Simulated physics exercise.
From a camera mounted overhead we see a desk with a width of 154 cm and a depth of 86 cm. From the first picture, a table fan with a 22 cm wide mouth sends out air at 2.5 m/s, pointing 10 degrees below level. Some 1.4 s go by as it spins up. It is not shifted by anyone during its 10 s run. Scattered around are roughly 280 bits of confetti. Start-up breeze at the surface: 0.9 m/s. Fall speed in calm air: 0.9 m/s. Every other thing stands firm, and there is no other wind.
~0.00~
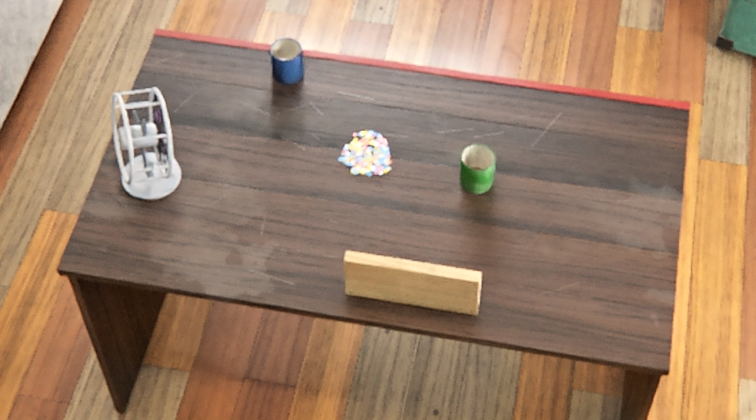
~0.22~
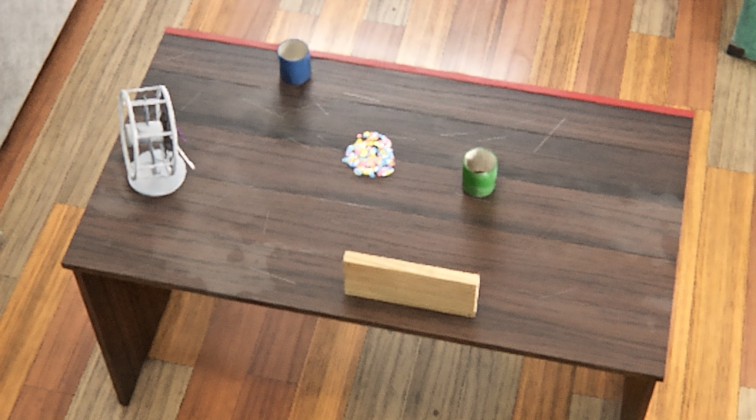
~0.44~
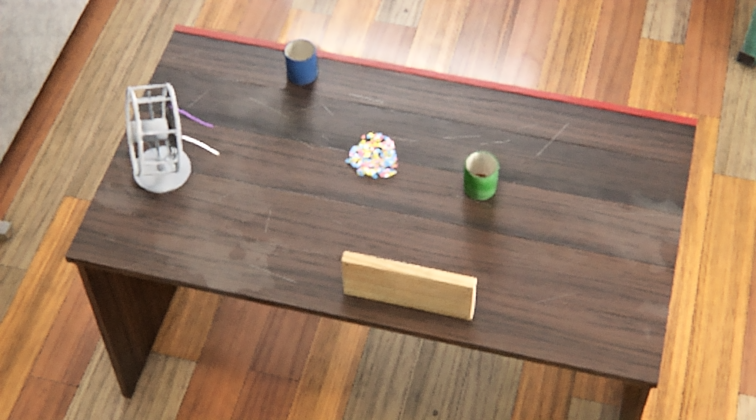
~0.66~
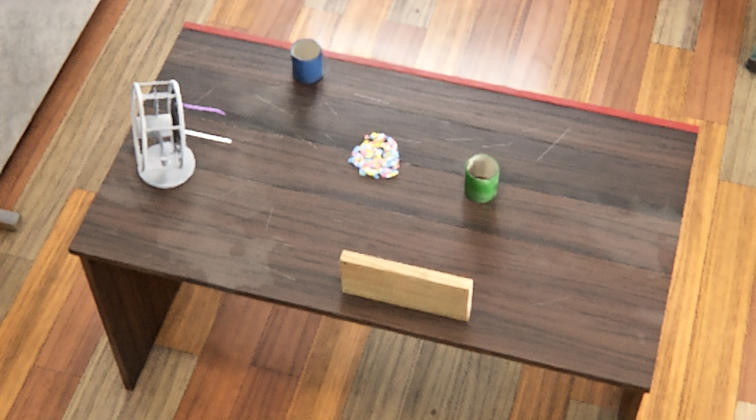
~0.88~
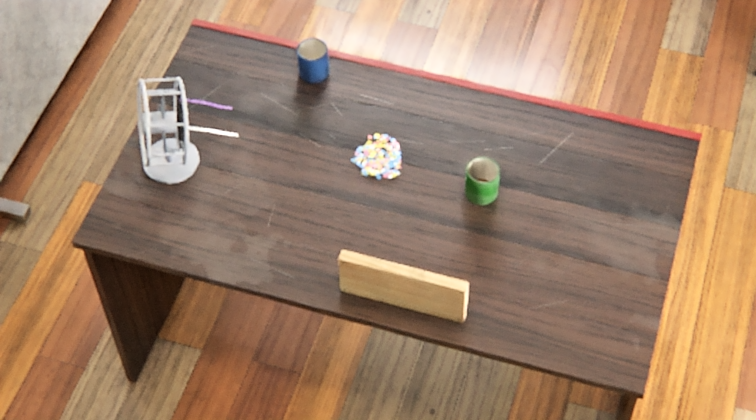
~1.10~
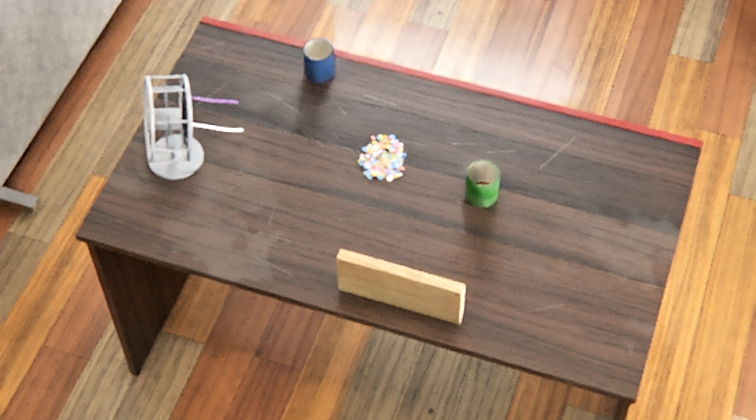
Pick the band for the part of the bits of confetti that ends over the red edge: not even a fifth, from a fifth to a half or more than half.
Not even a fifth.
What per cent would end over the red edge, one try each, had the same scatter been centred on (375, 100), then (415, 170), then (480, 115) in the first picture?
In that order: 100 %, 0 %, 70 %.
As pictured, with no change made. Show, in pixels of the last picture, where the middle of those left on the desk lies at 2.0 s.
I'd point to somewhere around (555, 187).
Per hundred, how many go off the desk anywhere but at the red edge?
About 40 %.
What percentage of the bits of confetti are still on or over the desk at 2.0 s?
I'd say some 90 % at that moment.
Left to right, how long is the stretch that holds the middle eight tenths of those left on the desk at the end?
Around 40 cm.
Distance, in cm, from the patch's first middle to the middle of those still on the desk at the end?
Roughly 50 centimetres.
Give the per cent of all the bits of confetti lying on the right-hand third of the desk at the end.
It comes out near 40 in a hundred.
After 2.0 s the count stands so, 5 % are over the red edge; the middle of those still in play is near (555, 187).
After 3.2 s the count stands so, 6 % are over the red edge; the middle of those still in play is near (569, 199).
After 5.5 s the count stands so, 6 % are over the red edge; the middle of those still in play is near (569, 199).
After 10.0 s, at the end, 6 % are over the red edge; the middle of those still in play is near (570, 199).
